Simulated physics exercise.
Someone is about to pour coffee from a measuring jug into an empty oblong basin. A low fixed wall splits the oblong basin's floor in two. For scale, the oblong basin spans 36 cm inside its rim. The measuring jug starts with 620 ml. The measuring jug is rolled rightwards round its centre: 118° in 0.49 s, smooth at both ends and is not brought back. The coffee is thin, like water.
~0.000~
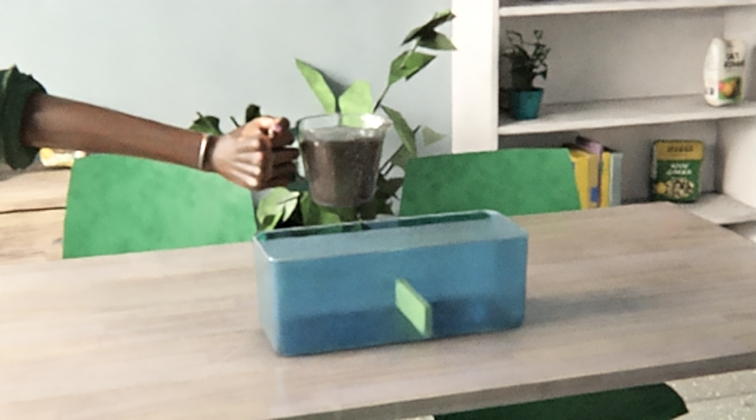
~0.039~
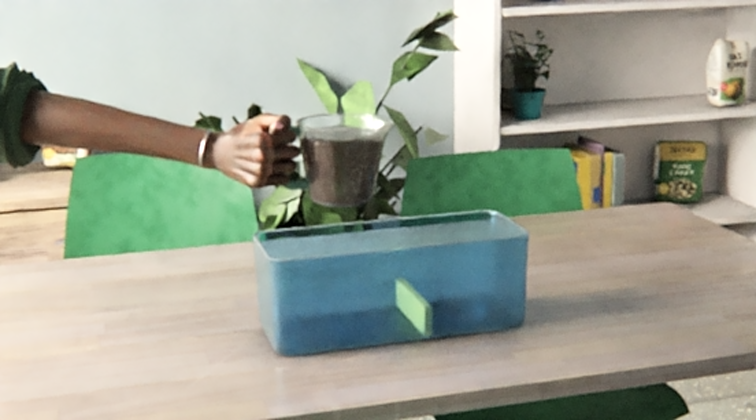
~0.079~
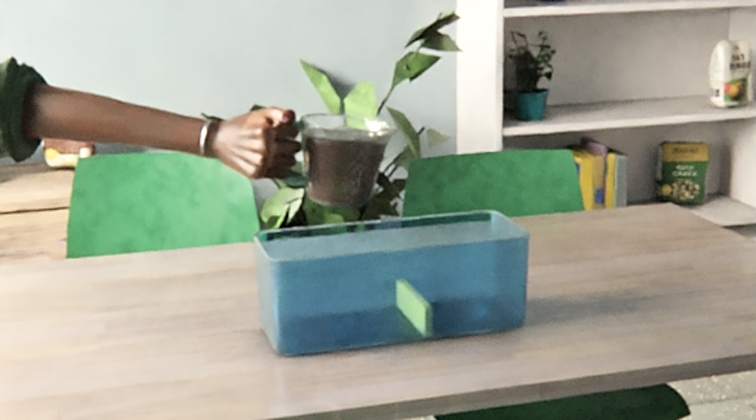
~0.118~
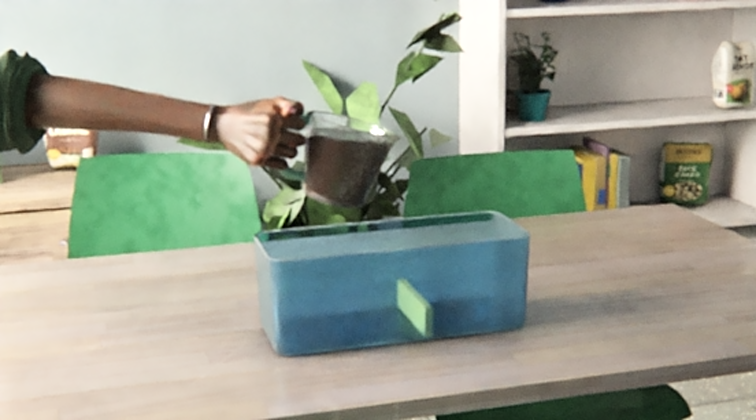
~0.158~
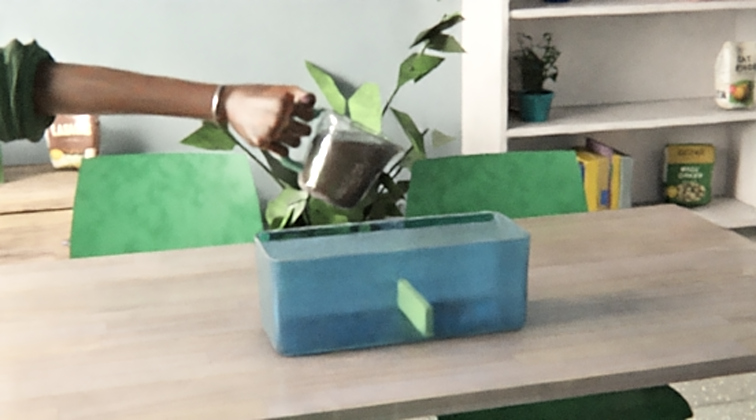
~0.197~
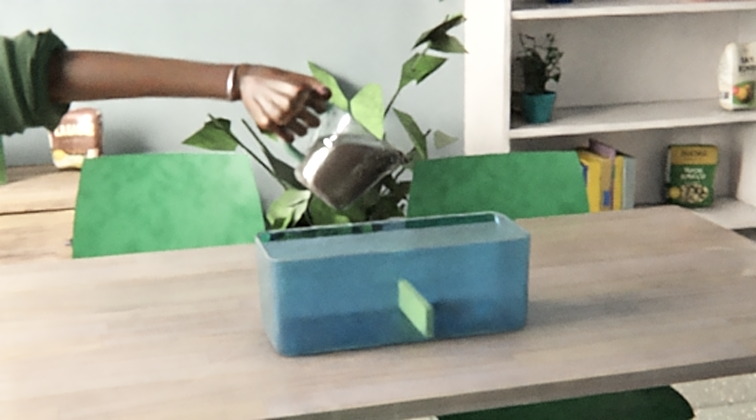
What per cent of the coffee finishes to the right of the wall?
About 47 per cent.
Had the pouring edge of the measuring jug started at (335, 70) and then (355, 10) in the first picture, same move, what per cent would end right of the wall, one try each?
First 10, then 35 per cent.
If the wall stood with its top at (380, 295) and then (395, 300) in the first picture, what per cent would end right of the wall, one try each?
In turn about 90 and 75 per cent.
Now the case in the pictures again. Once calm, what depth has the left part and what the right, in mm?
Left about 12 mm, right about 16 mm.
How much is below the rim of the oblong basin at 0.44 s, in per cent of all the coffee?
About 58 per cent.
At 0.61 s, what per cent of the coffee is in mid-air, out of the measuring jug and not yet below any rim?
Near 5 in a hundred.
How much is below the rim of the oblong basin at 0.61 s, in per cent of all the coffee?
Near 94 in a hundred.
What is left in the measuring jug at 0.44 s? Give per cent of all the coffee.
Some 24 per cent.
Then, 0.44 s in, the tilt is 114° and 24 per cent is still to pour, 16 is left of the wall and 42 right of it.
Then, 0.61 s in, the tilt is 118° and 1 per cent is still to pour, 46 is left of the wall and 49 right of it.
Then, 0.79 s in, the tilt is 118° and 0 per cent is still to pour, 49 is left of the wall and 47 right of it.
Then, 0.99 s in, the tilt is 118° and 0 per cent is still to pour, 50 is left of the wall and 47 right of it.
Finally, 50 per cent lies left of the wall, 47 right of it and 2 outside.
